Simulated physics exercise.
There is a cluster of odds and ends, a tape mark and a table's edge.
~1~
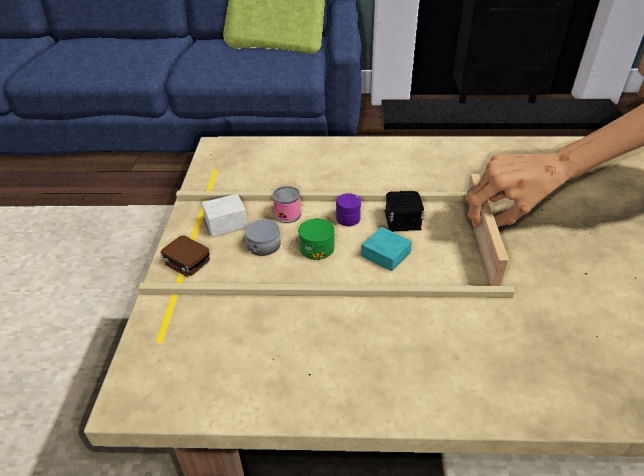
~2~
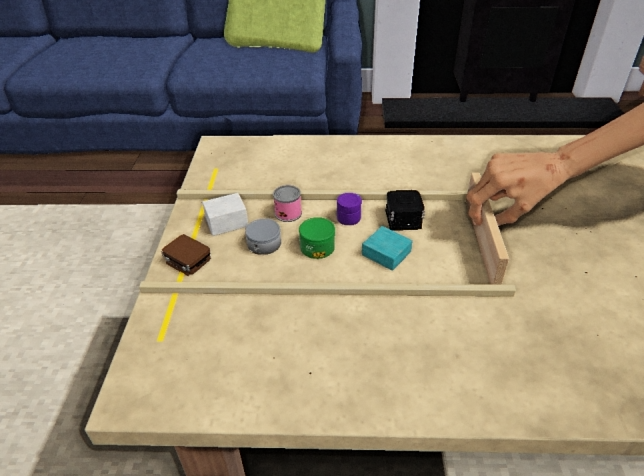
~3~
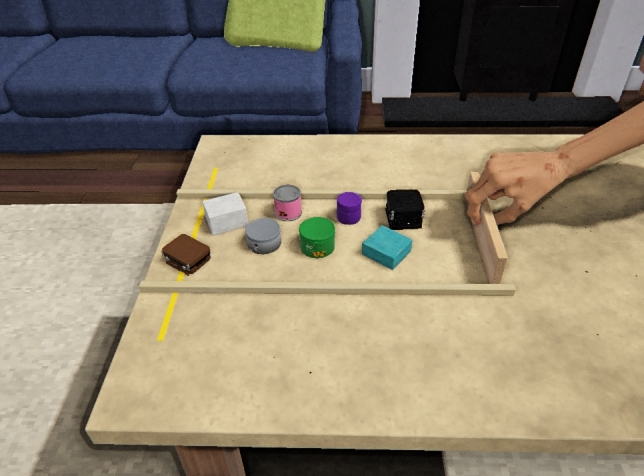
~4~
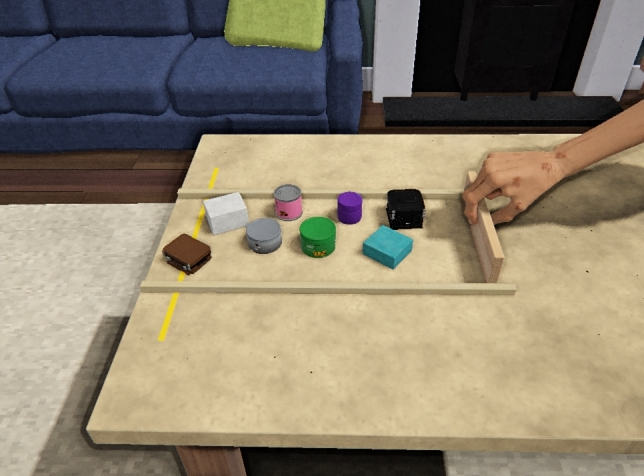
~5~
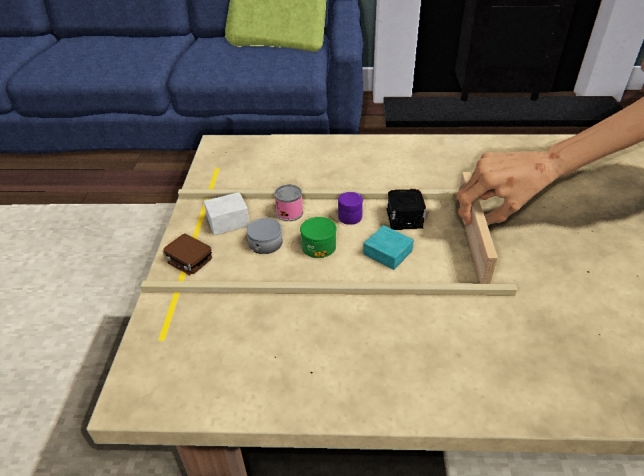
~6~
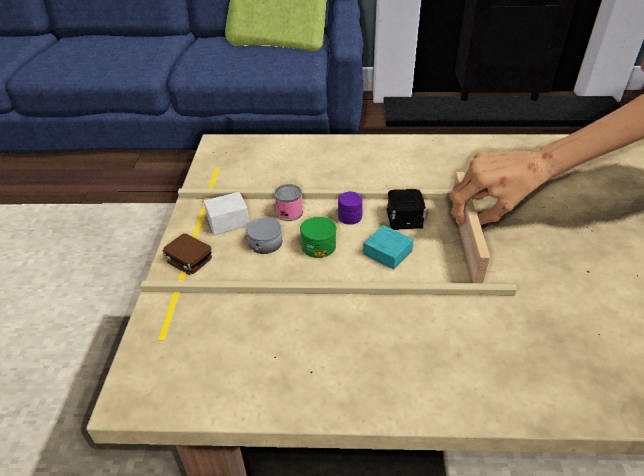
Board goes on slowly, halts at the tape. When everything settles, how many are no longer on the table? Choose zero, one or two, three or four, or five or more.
When everything settles, five or more are no longer on the table.
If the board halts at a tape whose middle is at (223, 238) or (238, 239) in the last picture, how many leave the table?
Down on the floor: 2 and 2.
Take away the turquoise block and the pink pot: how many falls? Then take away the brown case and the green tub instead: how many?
First 3, then 3.
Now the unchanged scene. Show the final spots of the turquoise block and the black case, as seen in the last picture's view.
About (168, 255), and the other about (184, 208).
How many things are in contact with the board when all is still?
Count recorded: 2.
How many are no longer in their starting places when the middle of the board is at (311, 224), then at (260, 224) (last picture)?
It comes to 7 for the first spot, 8 for the other.
Early on, none off yet; brown case at rest near (189, 255); white block at rest near (227, 213); grey tub at rest near (265, 236).
A while later, none off yet; brown case moving near (182, 257); white block travelled about its own width near (198, 210); grey tub travelled well along near (197, 234).
Finally, the number that fall off is five or more; lost, purple lid, green tub, pink pot, grey tub, white block and brown case.
